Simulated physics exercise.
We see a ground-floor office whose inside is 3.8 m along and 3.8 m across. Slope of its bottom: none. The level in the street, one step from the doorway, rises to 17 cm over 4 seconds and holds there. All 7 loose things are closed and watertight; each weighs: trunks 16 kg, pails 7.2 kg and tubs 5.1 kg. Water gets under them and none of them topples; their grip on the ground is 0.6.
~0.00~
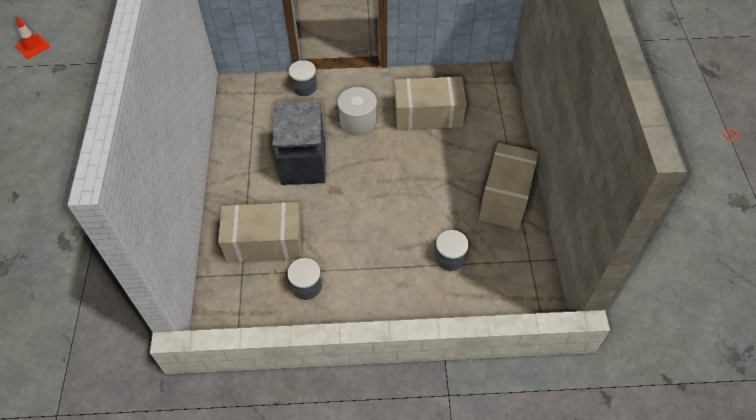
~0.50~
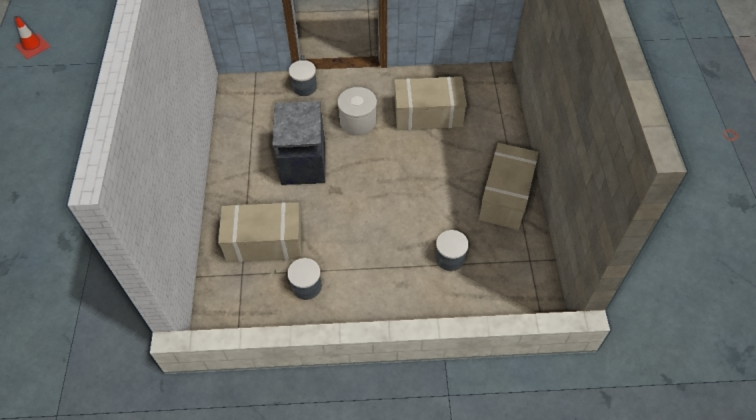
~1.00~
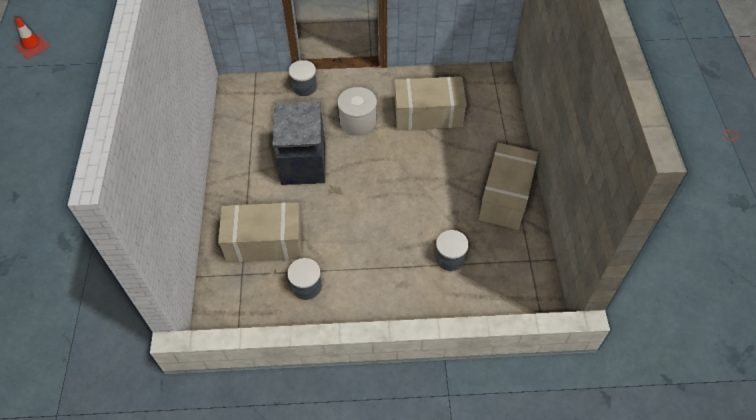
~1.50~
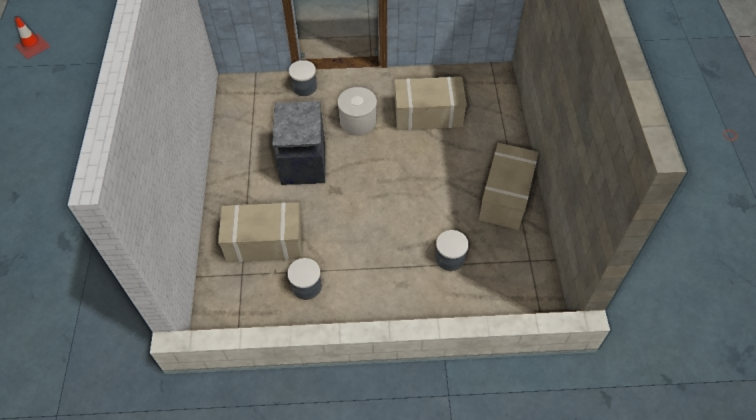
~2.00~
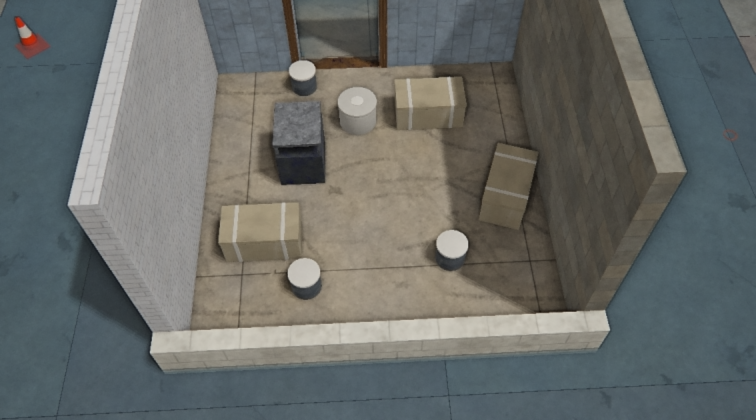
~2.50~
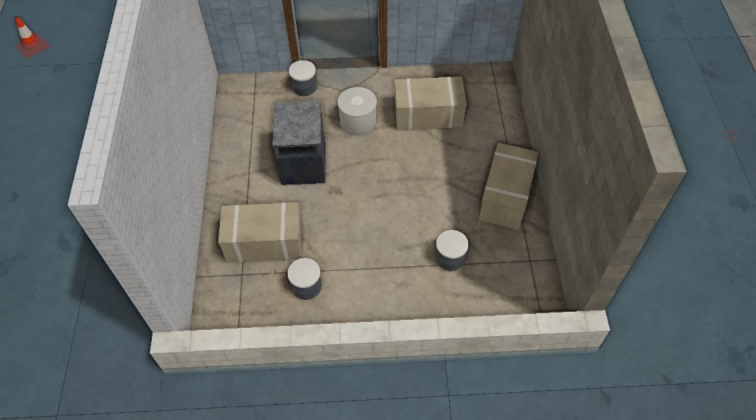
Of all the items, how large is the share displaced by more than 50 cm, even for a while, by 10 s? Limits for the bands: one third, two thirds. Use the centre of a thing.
The portion should come out lower than one third.
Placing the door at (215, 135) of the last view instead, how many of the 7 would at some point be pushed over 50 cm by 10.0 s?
The count would be 3.
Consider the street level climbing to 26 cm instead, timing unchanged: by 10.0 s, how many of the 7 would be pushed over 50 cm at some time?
Then 6 of them.
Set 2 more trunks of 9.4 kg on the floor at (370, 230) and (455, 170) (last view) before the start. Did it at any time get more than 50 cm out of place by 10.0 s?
One by one: Above; below.
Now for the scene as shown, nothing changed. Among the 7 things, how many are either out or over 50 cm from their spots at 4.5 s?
That would be 1.
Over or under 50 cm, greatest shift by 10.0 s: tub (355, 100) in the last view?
Result: Exceeded.
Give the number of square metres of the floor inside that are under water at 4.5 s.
Somewhere about 4.0 m2, give or take.
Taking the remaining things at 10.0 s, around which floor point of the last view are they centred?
Around (394, 202).
After 3.5 s 0 of 7 are over 50 cm from their spots; 0 afloat.
After 4.5 s 1 of 7 are over 50 cm from their spots; 1 afloat.
After 7.0 s 1 of 7 are over 50 cm from their spots; 1 afloat.
After 10.0 s 1 of 7 are over 50 cm from their spots, and 1 have been at some point; 2 afloat.
